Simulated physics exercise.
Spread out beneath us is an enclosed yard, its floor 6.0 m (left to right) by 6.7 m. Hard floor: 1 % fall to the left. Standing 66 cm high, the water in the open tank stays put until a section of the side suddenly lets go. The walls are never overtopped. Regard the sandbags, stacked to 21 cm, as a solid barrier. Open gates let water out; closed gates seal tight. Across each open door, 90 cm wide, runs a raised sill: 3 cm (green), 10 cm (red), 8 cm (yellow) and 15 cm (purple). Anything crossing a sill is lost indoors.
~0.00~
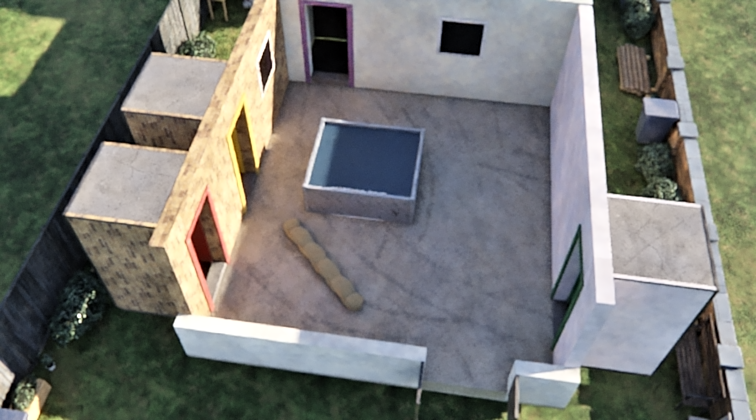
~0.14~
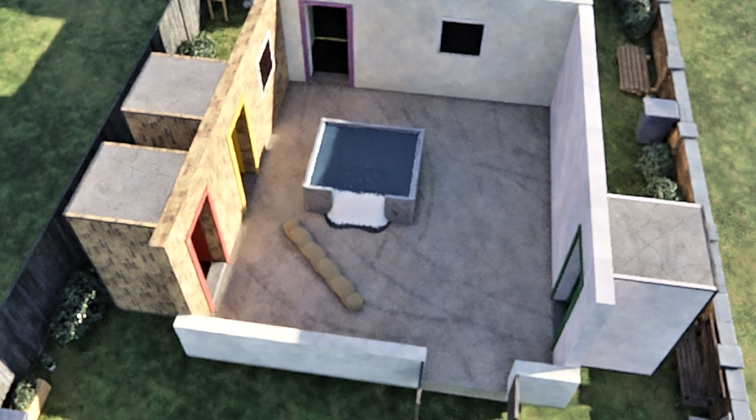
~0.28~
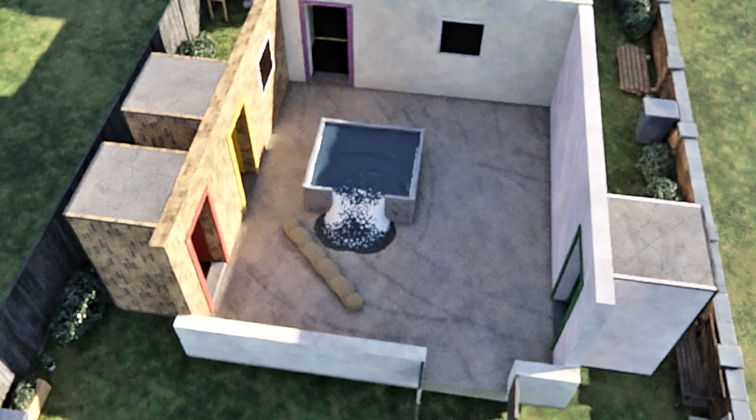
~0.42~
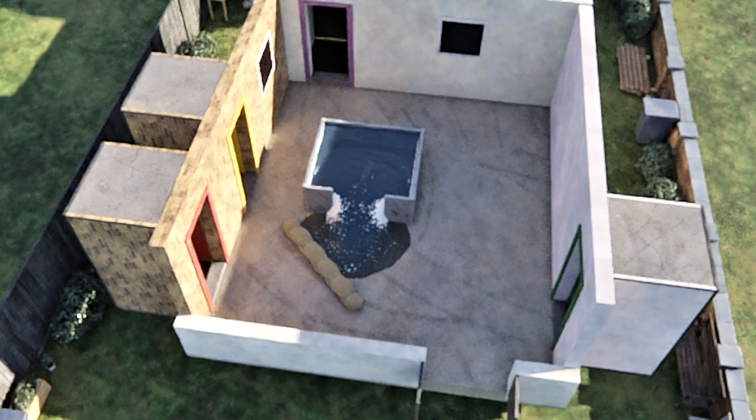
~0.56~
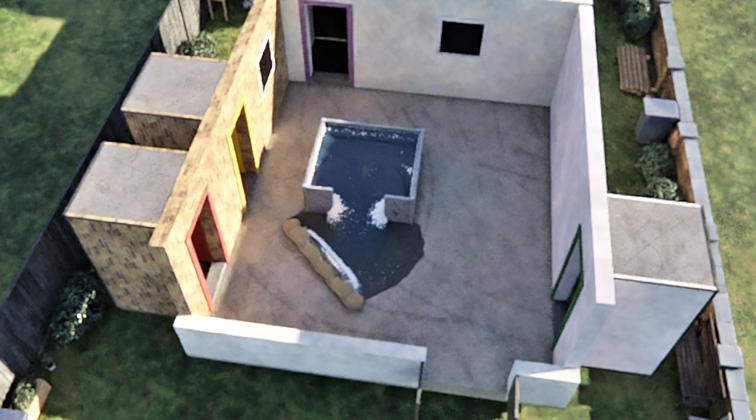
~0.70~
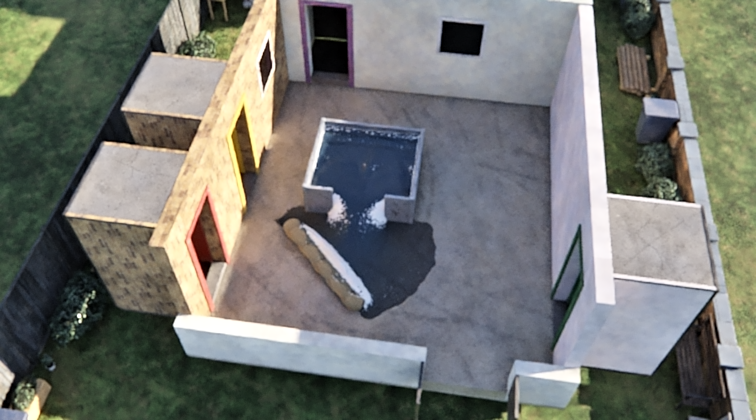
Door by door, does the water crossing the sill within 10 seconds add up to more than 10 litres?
In order: Green door: Past the set amount; red door: Under the set amount; yellow door: Under the set amount; purple door: Under the set amount.
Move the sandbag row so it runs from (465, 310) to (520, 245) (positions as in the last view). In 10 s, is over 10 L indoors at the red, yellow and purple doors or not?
Result - red: Yes, exceeded, yellow: No, not exceeded, purple: No, not exceeded.
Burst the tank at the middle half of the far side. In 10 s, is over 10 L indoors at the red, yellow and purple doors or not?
Then it goes red fine, yellow fine, purple too high.
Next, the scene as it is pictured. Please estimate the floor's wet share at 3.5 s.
Covered: Roughly 40 %.
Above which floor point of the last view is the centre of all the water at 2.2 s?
Close to (364, 228) in the last picture.
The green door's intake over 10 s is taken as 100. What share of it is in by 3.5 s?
Share: ~ 10 %.
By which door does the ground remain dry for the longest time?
Result: Purple door.
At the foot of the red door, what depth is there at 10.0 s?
Roughly 5.5 centimetres.
After 1.4 s water covers 25 % of the floor and is deepest (39 cm) near (327, 255); green door not reached, red door not reached, yellow door not reached, purple door not reached.
After 2.2 s water covers 40 % of the floor and is deepest (32 cm) near (327, 255); green door not reached, red door 5 cm at the sill, 0 L in, yellow door 7 cm at the sill, 0 L in, purple door not reached.
After 3.5 s water covers 40 % of the floor and is deepest (26 cm) near (551, 384); green door 11 cm at the sill, 12 L in, red door 6 cm at the sill, 0 L in, yellow door 7 cm at the sill, 0 L in, purple door not reached.
After 6.0 s water covers 65 % of the floor and is deepest (16 cm) near (327, 255); green door 11 cm at the sill, 88 L in, red door 6 cm at the sill, 0 L in, yellow door 7 cm at the sill, 4 L in, purple door 4 cm at the sill, 0 L in.
After 10.0 s water covers 95 % of the floor and is deepest (9 cm) near (327, 255); green door 5 cm at the sill, 137 L in, red door 6 cm at the sill, 0 L in, yellow door 5 cm at the sill, 4 L in, purple door 6 cm at the sill, 0 L in.
